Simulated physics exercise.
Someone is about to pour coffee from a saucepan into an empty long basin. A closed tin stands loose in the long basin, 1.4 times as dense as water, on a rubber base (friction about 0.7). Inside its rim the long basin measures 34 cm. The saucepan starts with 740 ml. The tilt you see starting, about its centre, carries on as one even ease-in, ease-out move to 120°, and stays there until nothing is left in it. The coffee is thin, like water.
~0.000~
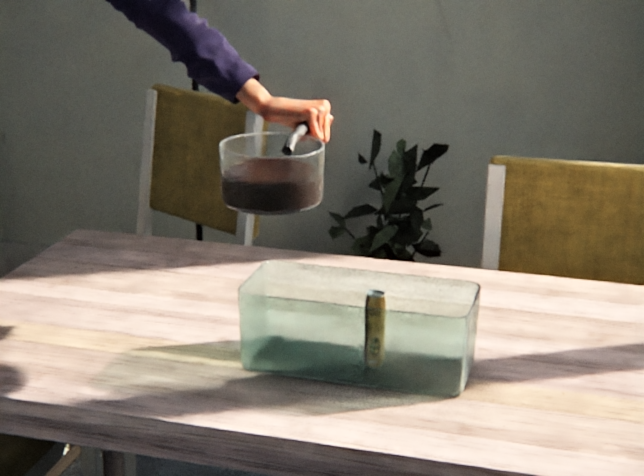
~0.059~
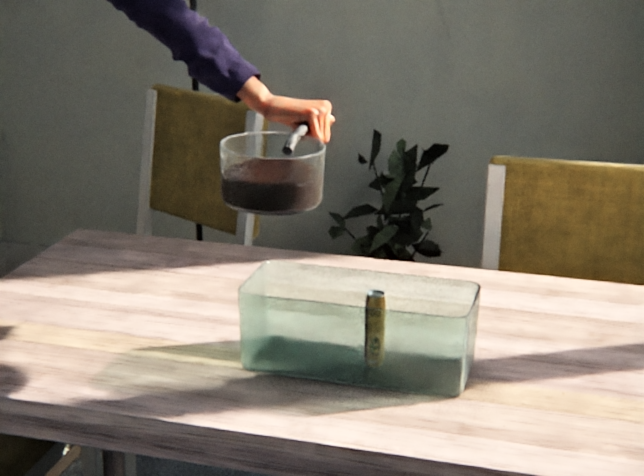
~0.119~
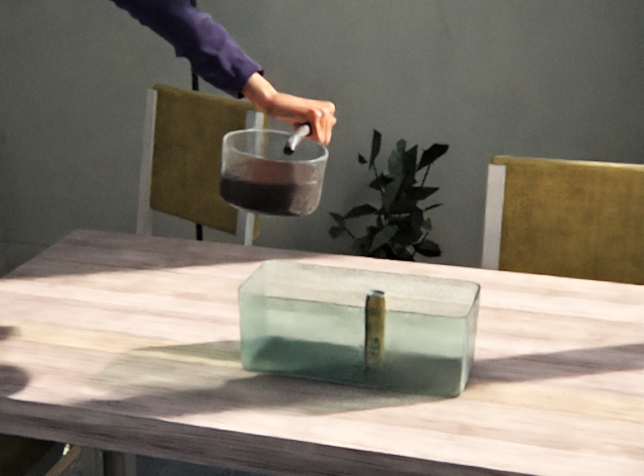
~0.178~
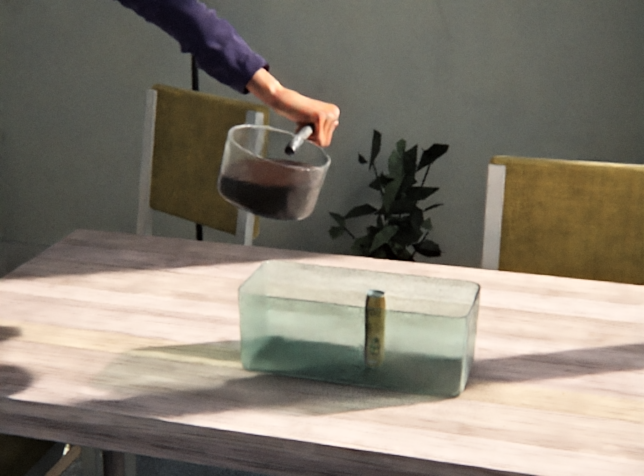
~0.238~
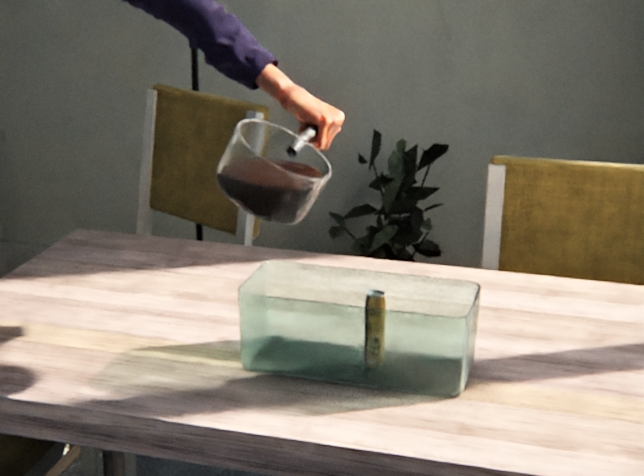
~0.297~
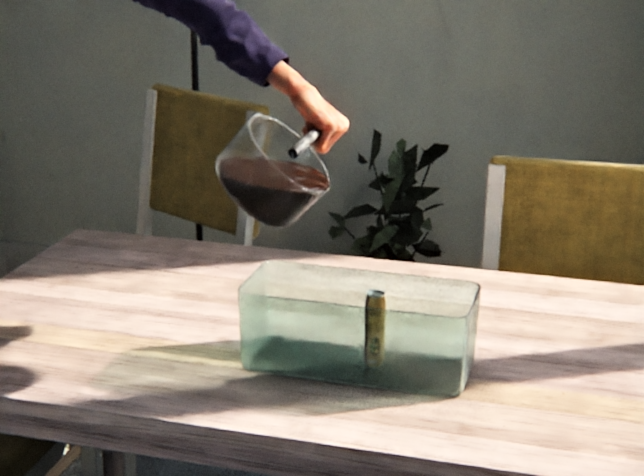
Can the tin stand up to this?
It remains upright.
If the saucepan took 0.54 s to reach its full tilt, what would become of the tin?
The tin keeps standing.
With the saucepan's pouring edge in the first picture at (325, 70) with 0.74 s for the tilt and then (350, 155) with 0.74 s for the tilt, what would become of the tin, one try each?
First it falls; then it keeps standing.
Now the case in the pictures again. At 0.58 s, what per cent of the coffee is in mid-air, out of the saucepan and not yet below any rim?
Near 44 in a hundred.
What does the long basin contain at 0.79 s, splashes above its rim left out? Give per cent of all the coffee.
Near 90 in a hundred.
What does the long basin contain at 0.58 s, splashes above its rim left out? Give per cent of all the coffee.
Near 32 in a hundred.
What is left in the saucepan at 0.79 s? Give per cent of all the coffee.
Some 3 per cent.
Then, 0.58 s in, the tilt is 107° and 24 per cent is still to pour; the tin stands where it began.
Then, 0.79 s in, the tilt is 120° and 3 per cent is still to pour; the tin stands 1 cm from where it began.
Then, 1.00 s in, the tilt is 120° and 0 per cent is still to pour; the tin stands where it began.
Then, 1.24 s in, the tilt is 120° and 0 per cent is still to pour; the tin stands where it began.
Finally, the tin stands where it began.
